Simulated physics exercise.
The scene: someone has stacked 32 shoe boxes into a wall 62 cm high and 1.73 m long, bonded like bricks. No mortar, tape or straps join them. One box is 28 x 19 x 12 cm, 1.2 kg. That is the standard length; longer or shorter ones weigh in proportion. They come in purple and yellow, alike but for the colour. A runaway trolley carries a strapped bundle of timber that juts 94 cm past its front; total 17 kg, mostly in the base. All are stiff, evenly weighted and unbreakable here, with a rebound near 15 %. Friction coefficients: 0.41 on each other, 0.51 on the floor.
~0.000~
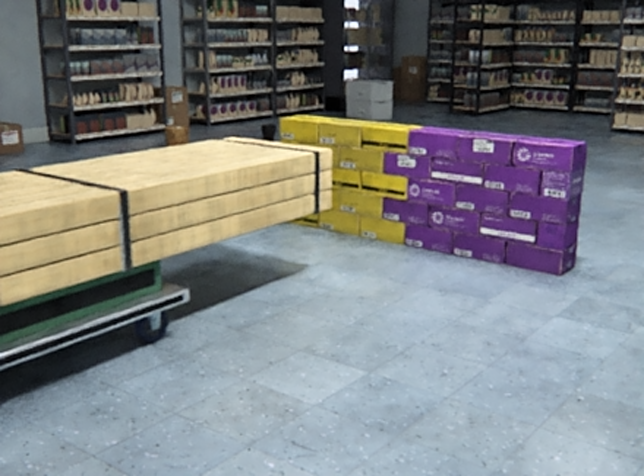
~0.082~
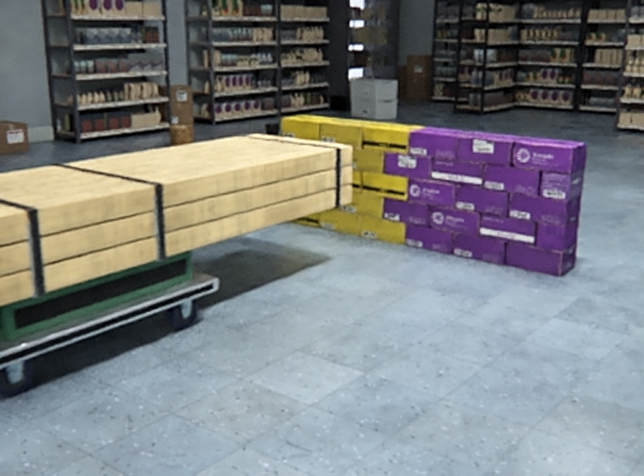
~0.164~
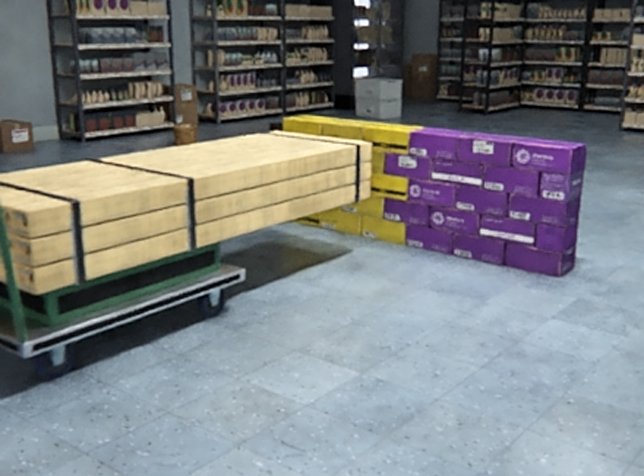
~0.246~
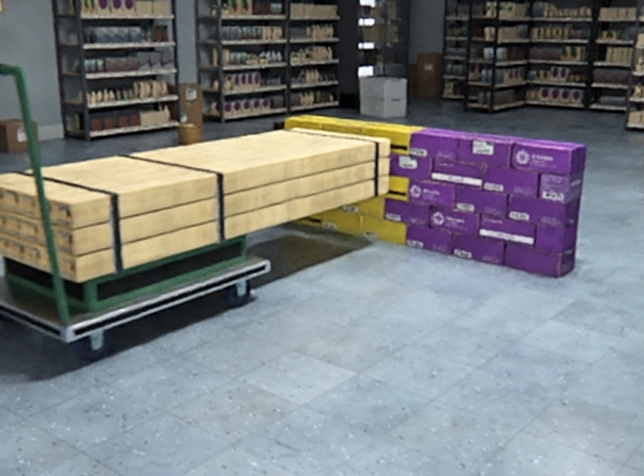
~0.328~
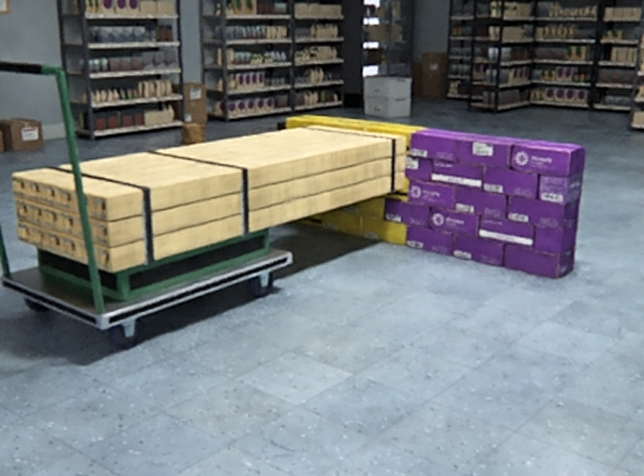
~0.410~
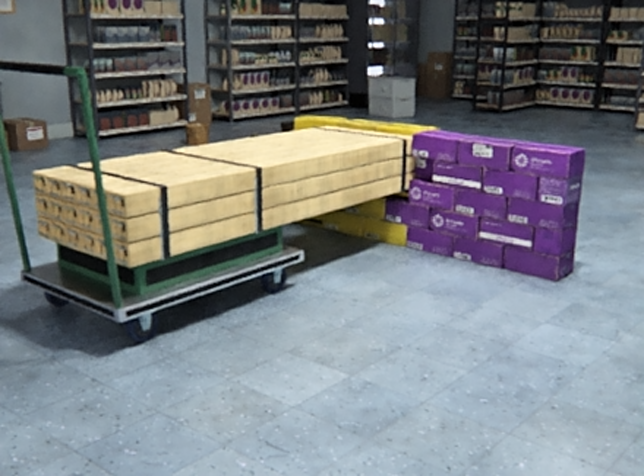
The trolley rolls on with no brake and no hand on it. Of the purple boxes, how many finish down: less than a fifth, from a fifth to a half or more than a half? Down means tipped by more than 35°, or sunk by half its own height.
It comes to fewer than one in five.
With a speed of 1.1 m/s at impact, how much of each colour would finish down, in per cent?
Then yellow 80, purple 10 per cent.
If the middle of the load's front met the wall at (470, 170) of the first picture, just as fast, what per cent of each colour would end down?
In that case yellow 10, purple 70 per cent.
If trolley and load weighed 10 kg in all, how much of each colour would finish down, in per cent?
Then yellow 70, purple 10 per cent.
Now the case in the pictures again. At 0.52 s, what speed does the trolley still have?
Roughly 0.8 m/s.
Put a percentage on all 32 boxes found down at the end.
About 40 per cent.
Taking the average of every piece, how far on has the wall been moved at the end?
About 25 cm.
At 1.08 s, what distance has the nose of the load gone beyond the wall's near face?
Roughly 60 cm.
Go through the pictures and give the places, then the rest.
In the first frame (pixels give the middle of a visible side; the camera moves round a little), load (325, 169) 61 cm short of the wall; top purple box (483, 151); top yellow box (298, 130); none has stirred.
The second frame shows load (346, 165) 45 cm short of the wall; top purple box (483, 151).
The third frame shows load (365, 161) 29 cm short of the wall; top purple box (483, 152).
The fourth frame shows load (384, 157) 13 cm short of the wall; top purple box (483, 153).
The fifth frame shows load (400, 153) 16 mm into the wall's line; top purple box (483, 154); movement in 9 of them.
The sixth frame shows load (411, 154) 10 cm into the wall's line; top purple box (482, 155); movement in 11 of them.
After 0.52 s, load 20 cm past the wall's line, still rolling; none of the 17 purple boxes down (0 of 32 in all colours); top purple box unmoved; top yellow box 14° from how it stood.
After 0.72 s, load 35 cm past the wall's line, still rolling; 2 of the 17 purple boxes down (12 of 32 in all colours); top purple box unmoved; top yellow box 52° from how it stood, 19 cm lower.
After 1.08 s, load 59 cm past the wall's line, still rolling; 2 of the 17 purple boxes down (12 of 32 in all colours); top purple box unmoved; top yellow box on its side.
In the end (2.4 s), load 1.02 m past the wall's line, still rolling; 2 of the 17 purple boxes down (12 of 32 in all colours); top purple box 11 mm from its place; top yellow box 49 cm lower. That is 12 per cent. From the last view, middles, top purple box near (494, 153), top yellow box near (428, 175).
